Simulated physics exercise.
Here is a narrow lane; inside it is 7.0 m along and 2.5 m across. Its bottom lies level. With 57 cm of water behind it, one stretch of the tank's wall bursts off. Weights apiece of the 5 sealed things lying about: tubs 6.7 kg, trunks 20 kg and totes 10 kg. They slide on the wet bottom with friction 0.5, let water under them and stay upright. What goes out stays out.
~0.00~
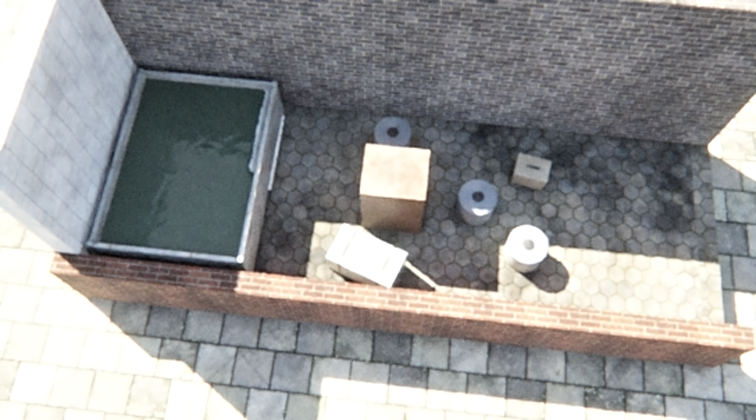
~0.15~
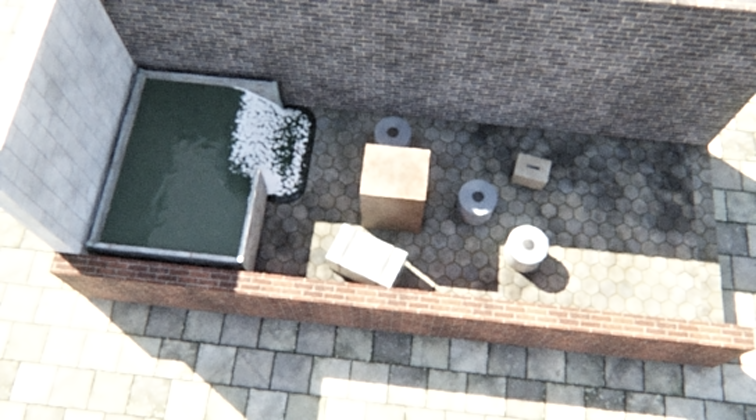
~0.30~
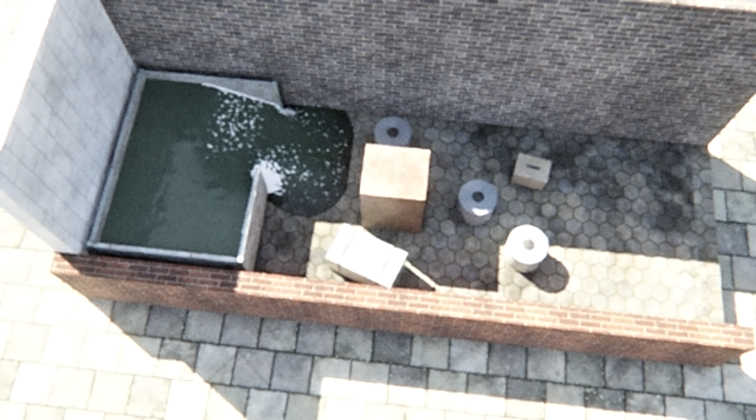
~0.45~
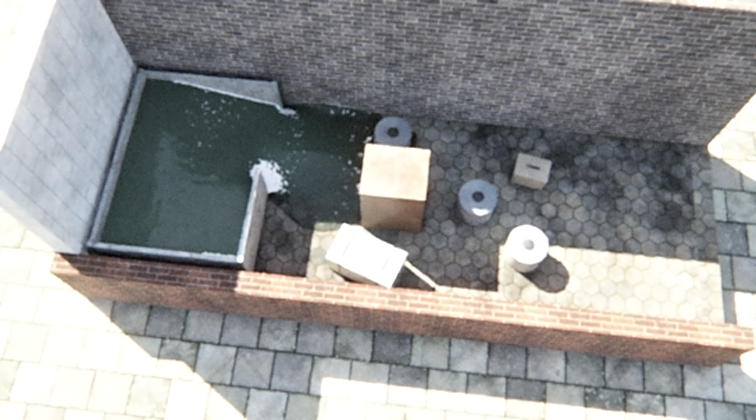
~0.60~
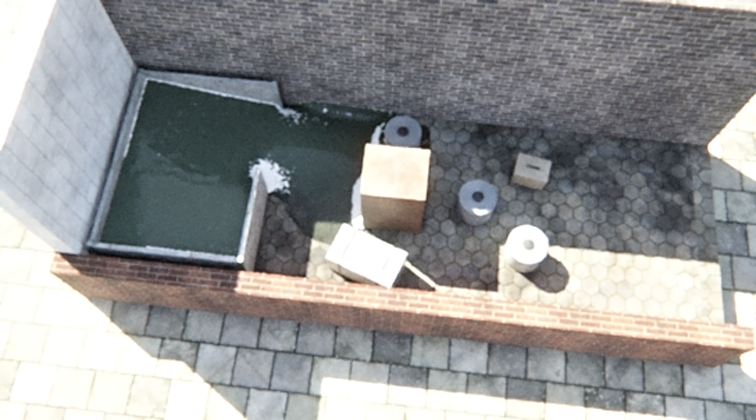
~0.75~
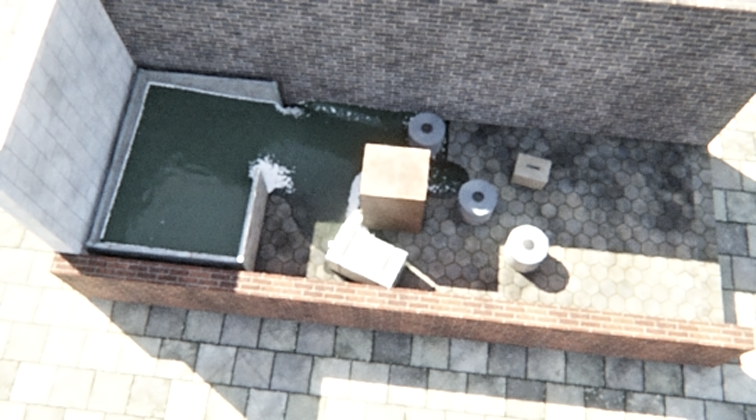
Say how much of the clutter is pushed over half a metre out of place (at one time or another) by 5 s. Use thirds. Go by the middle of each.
Share: Two thirds or more.
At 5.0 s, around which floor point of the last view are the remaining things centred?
Around (507, 298).
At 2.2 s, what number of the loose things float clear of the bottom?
0 of them.
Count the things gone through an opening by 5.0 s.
By then 2.
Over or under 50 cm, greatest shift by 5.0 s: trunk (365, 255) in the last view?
Answer: Short of it.
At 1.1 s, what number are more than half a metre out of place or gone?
By then 1.
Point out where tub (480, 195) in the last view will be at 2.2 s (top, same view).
Around (494, 231).
After 1.1 s 1 of 5 are over 50 cm from their spots; 0 afloat.
After 2.2 s 2 of 5 are over 50 cm from their spots; 0 afloat.
After 3.5 s 4 of 5 are over 50 cm from their spots; 1 afloat.
After 5.0 s 4 of 5 are over 50 cm from their spots, and 4 have been at some point; 1 afloat.
